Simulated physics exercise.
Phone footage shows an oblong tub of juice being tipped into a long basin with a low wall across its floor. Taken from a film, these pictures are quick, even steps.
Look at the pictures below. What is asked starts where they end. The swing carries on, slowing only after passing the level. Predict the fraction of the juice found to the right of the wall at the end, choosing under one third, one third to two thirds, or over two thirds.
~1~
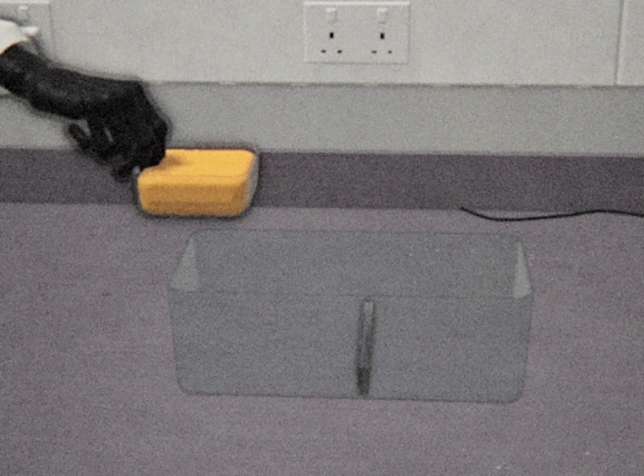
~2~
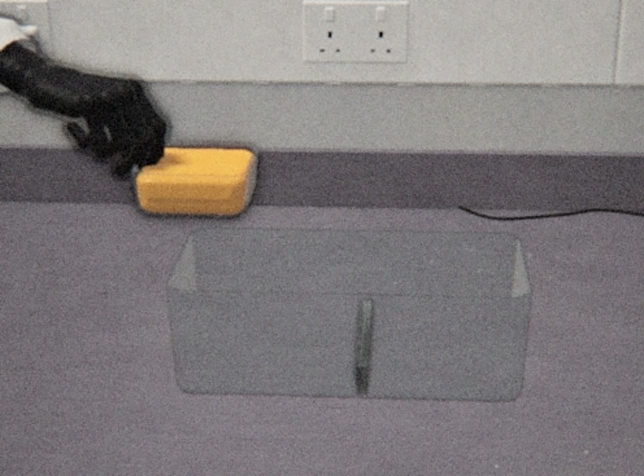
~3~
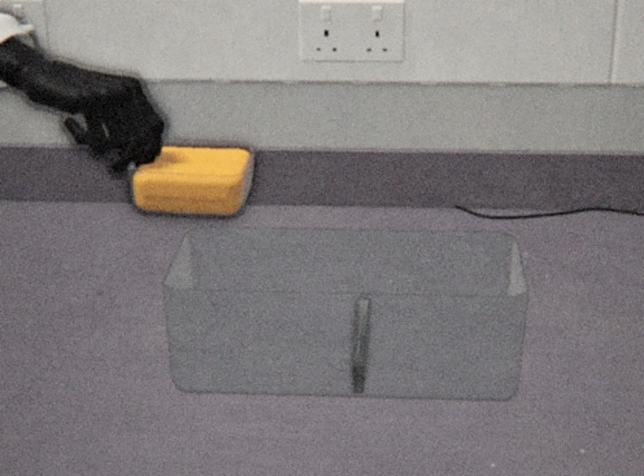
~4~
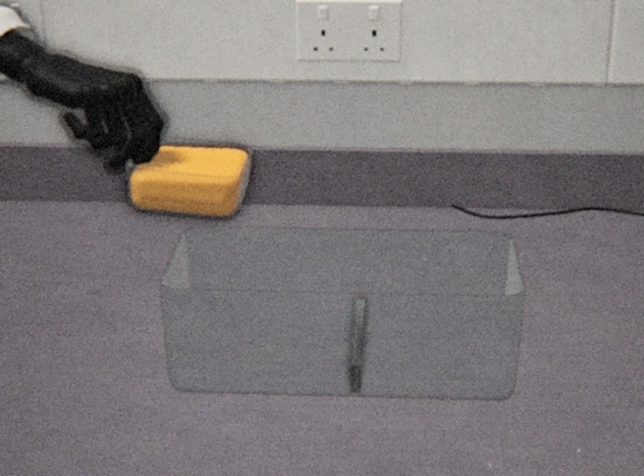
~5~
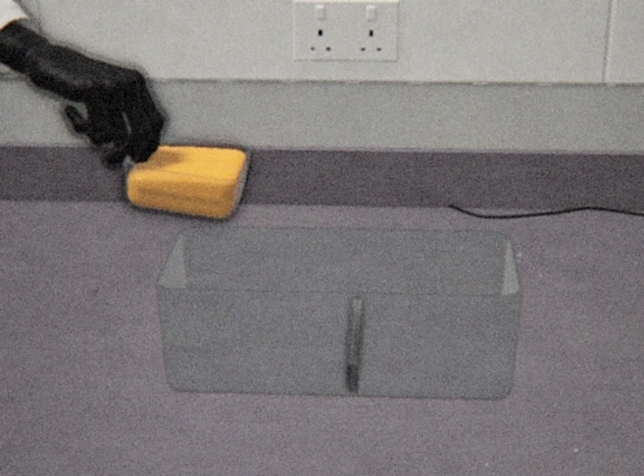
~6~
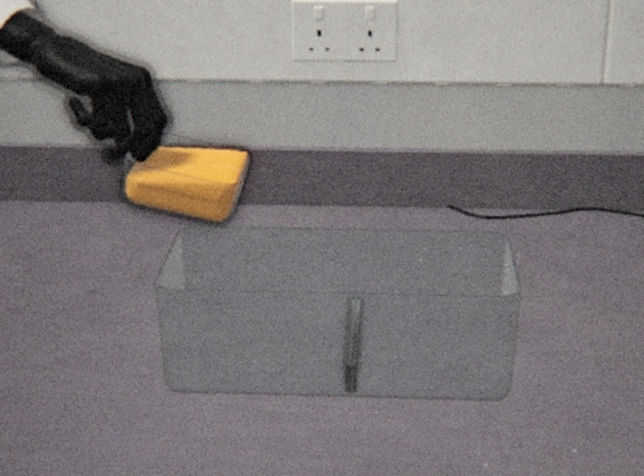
The share right of the wall falls short of one third.
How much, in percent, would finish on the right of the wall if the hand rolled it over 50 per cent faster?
It comes to some 5 in a hundred.
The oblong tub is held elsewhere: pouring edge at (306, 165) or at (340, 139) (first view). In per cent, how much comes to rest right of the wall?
In order, some 50 and 75 percent.
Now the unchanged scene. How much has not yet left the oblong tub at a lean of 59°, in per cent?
Amount still in: Approx. 35 %.
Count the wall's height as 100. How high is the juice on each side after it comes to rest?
40 % left, 0 % right.
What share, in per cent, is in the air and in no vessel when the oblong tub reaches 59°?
I'd say some 30 per cent of it.
A moment on, the oblong tub is tipped part way and 34 per cent is still to pour, 37 is left of the wall and 1 right of it.
Next, the oblong tub is tipped on its side and 8 per cent is still to pour, 84 is left of the wall and 4 right of it.
Then the oblong tub is tipped on its side and 2 per cent is still to pour, 93 is left of the wall and 5 right of it.
Later the oblong tub is tipped on its side and 0 per cent is still to pour, 95 is left of the wall and 5 right of it.
At rest 95 per cent lies left of the wall, 5 right of it and 0 outside.
